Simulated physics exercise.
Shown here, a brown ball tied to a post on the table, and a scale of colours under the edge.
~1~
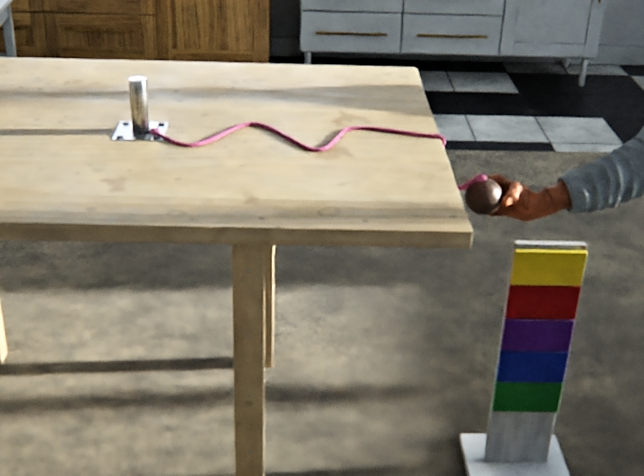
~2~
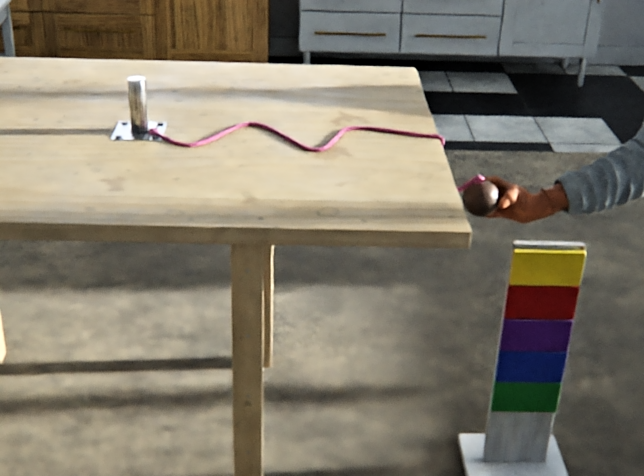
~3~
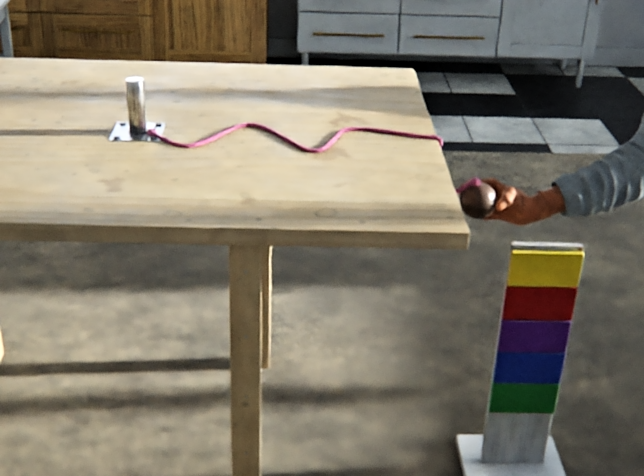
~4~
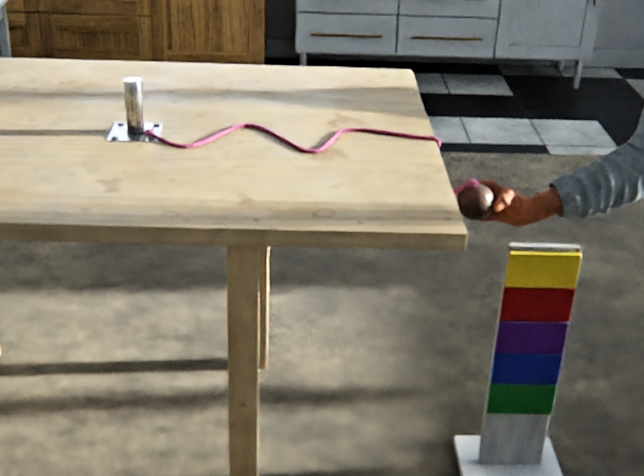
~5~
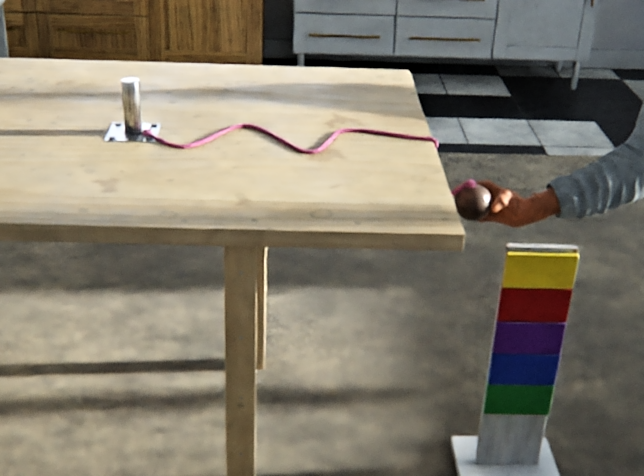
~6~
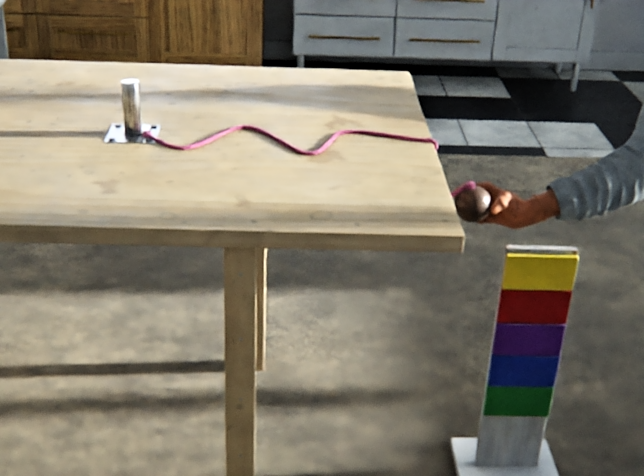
A hand holds a brown ball on a pink cord beside the table, barely moving.
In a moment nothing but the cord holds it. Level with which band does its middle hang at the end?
Its centre hangs level with the purple band.
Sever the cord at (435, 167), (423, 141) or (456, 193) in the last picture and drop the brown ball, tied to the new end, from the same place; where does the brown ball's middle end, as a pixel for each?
About (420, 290), (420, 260) and (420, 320).
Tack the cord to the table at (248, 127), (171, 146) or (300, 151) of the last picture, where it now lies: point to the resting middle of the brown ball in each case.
About (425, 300), (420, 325) and (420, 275).
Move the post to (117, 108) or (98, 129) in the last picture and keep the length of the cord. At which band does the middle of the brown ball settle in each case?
In that order: Red; red.
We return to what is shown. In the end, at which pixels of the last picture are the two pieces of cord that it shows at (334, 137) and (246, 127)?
About (434, 150), and the other about (288, 138).
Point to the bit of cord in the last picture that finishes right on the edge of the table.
The one at (334, 137).
Early on, ball near (453, 317); level with red.
Midway, ball near (388, 324); level with purple.
Near the end, ball near (428, 332); level with purple.
Finally, ball near (418, 332); level with purple. Its middle rests at the purple band.
